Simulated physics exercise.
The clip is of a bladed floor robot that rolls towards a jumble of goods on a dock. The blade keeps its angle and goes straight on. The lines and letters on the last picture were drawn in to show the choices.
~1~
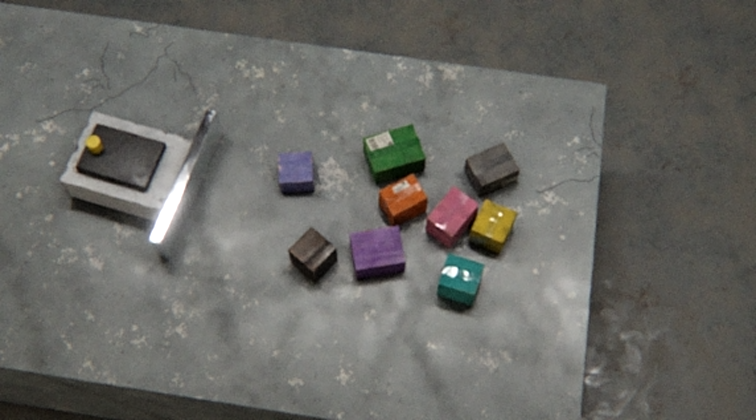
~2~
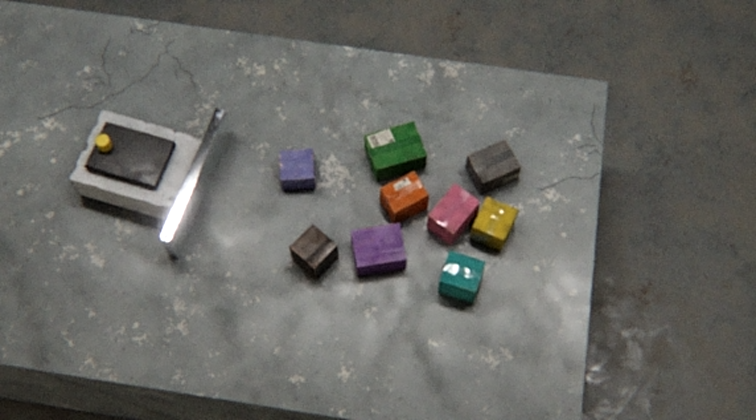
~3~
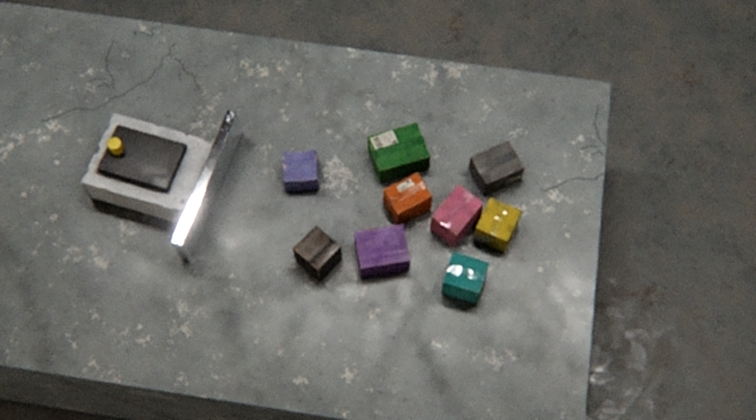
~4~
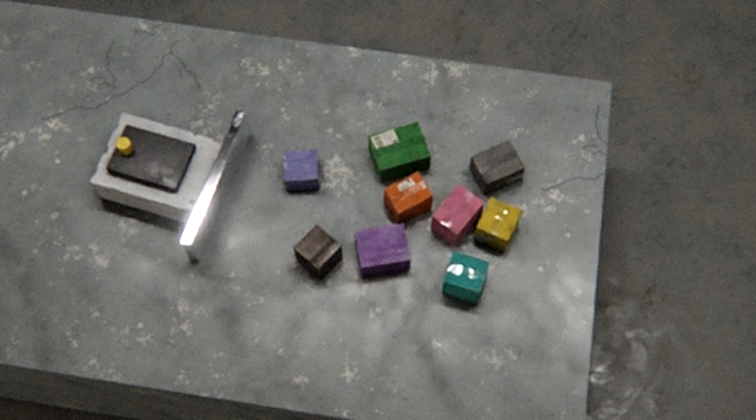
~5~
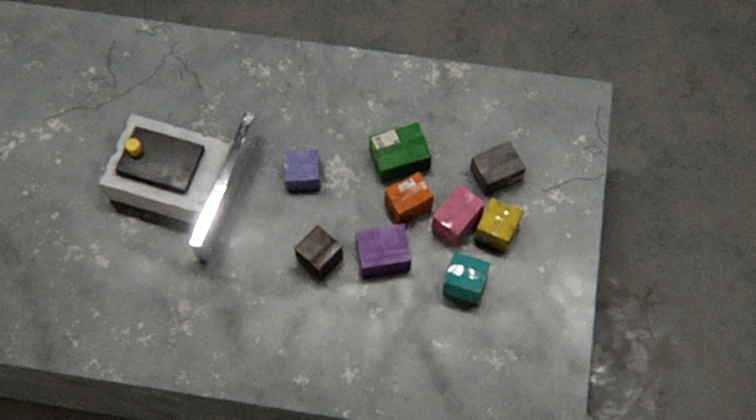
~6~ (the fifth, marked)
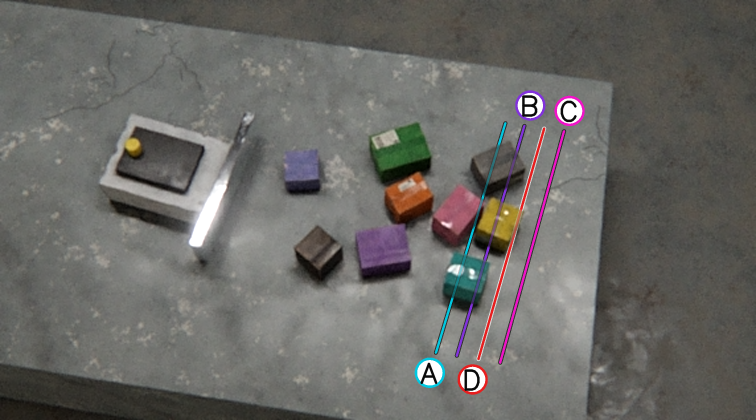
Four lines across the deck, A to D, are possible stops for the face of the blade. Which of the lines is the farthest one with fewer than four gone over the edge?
At C, and not beyond.
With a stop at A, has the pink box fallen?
By then, no.
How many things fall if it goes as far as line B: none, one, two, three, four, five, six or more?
One.
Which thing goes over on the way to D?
It is the yellow parcel.
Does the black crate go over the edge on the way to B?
No.
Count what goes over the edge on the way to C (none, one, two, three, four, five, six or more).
Three.
On the copy, A at (472, 232); B at (492, 235); C at (534, 241); D at (513, 238).
On C. First, robot (275, 176); black crate (339, 257); blue crate (366, 186).
Then, robot (386, 192); yellow parcel (566, 235); pink box (535, 219).
Finally, robot (474, 205); yellow parcel over the edge; pink box over the edge; three fallen.
By contrast, A is within the limit but short; B is within the limit but short; D is within the limit but short.
